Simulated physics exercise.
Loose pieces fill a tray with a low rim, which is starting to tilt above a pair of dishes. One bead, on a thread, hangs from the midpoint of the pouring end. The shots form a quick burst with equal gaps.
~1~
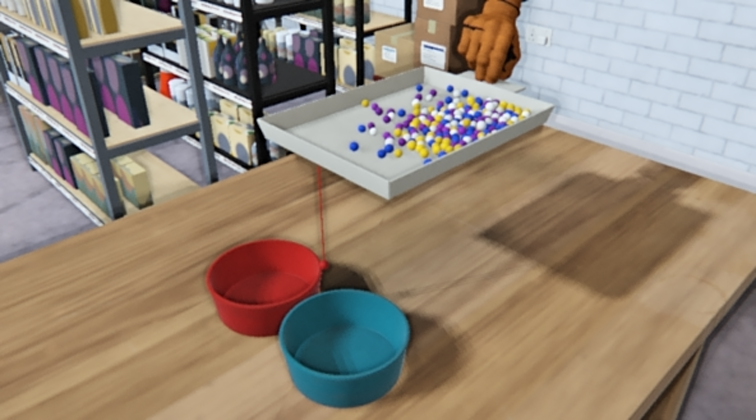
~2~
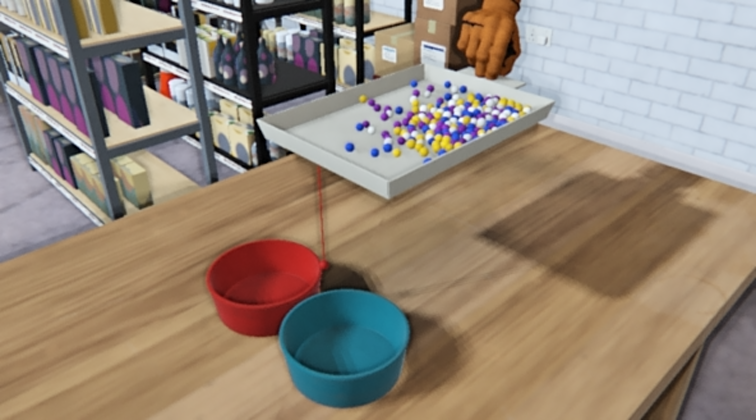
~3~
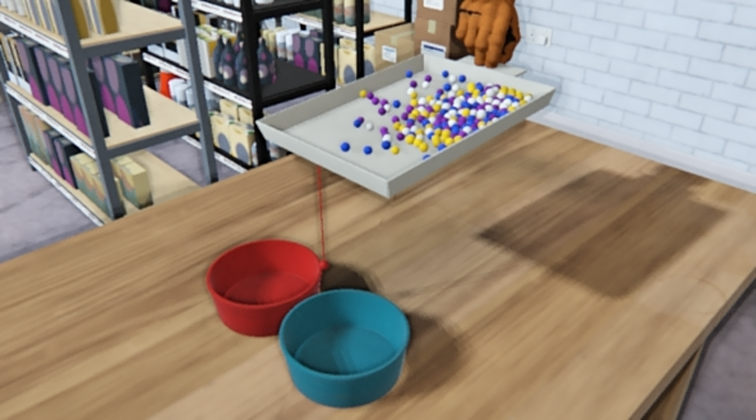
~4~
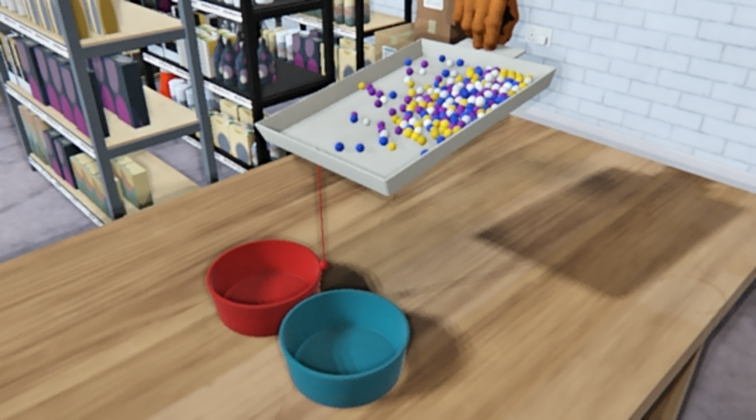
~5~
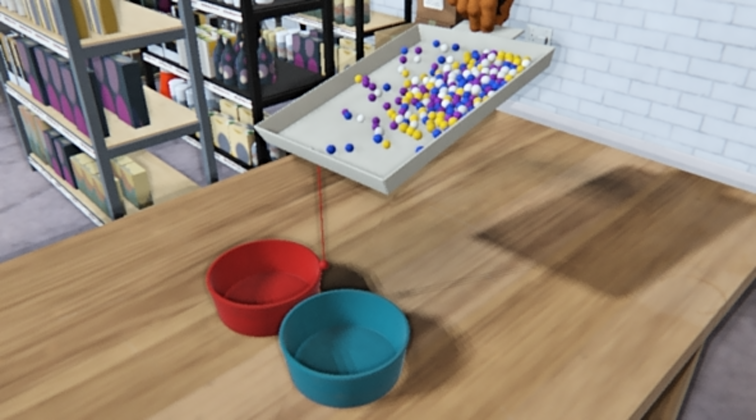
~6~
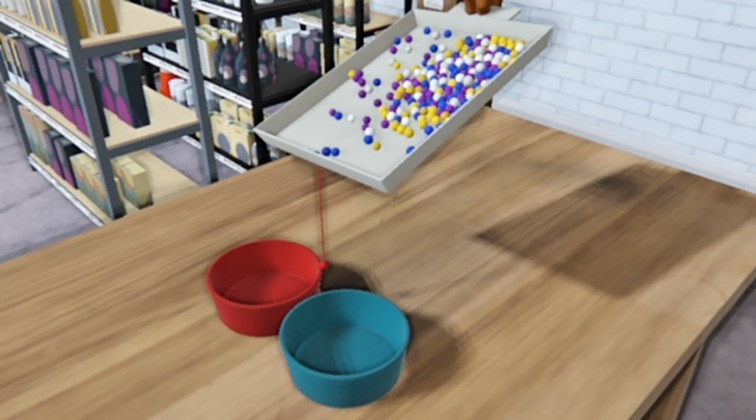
In a room with stocked shelves and a white brick wall, a pale tray of colorful beads hangs level above a red dish and a teal dish on a wooden table. A brown-gloved hand is at its far end as that end rises steadily, and the beads start sliding toward the lower edge.
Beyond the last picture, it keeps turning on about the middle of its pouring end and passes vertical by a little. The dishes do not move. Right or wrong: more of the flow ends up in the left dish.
Right.
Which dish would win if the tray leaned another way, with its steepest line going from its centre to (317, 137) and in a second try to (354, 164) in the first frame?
Heading one: The dish placed left; heading two: The dish placed right.
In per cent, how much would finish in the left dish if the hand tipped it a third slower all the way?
Estimated share: Some 80%.
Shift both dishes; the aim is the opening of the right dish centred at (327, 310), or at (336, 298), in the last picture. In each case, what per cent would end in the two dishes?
First some 80, then 70 per cent.
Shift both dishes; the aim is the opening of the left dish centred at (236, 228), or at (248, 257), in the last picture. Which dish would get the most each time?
For the first position it is the one at right; for the second, the one at left.
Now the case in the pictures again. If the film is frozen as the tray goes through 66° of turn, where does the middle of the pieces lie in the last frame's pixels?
Centre estimate: (276, 157).
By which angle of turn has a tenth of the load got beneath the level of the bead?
65 degrees.
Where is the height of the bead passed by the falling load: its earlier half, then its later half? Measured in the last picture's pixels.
The leading part at (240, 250), the rest of it at (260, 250).
Soon after the last picture, tray tipped steeply; about two thirds on the tray; a stray few in the right dish; a small part in the left dish; a small part outside both; about a quarter in the air.
A little later, tray tipped past a quarter turn; a stray few on the tray; a small part in the right dish; about half in the left dish; about a quarter outside both; a small part in the air.
Later still, tray tipped past a quarter turn; a small part in the right dish; about two thirds in the left dish; about a quarter outside both.
By the end, tray tipped past a quarter turn; a small part in the right dish; about two thirds in the left dish; about a quarter outside both.
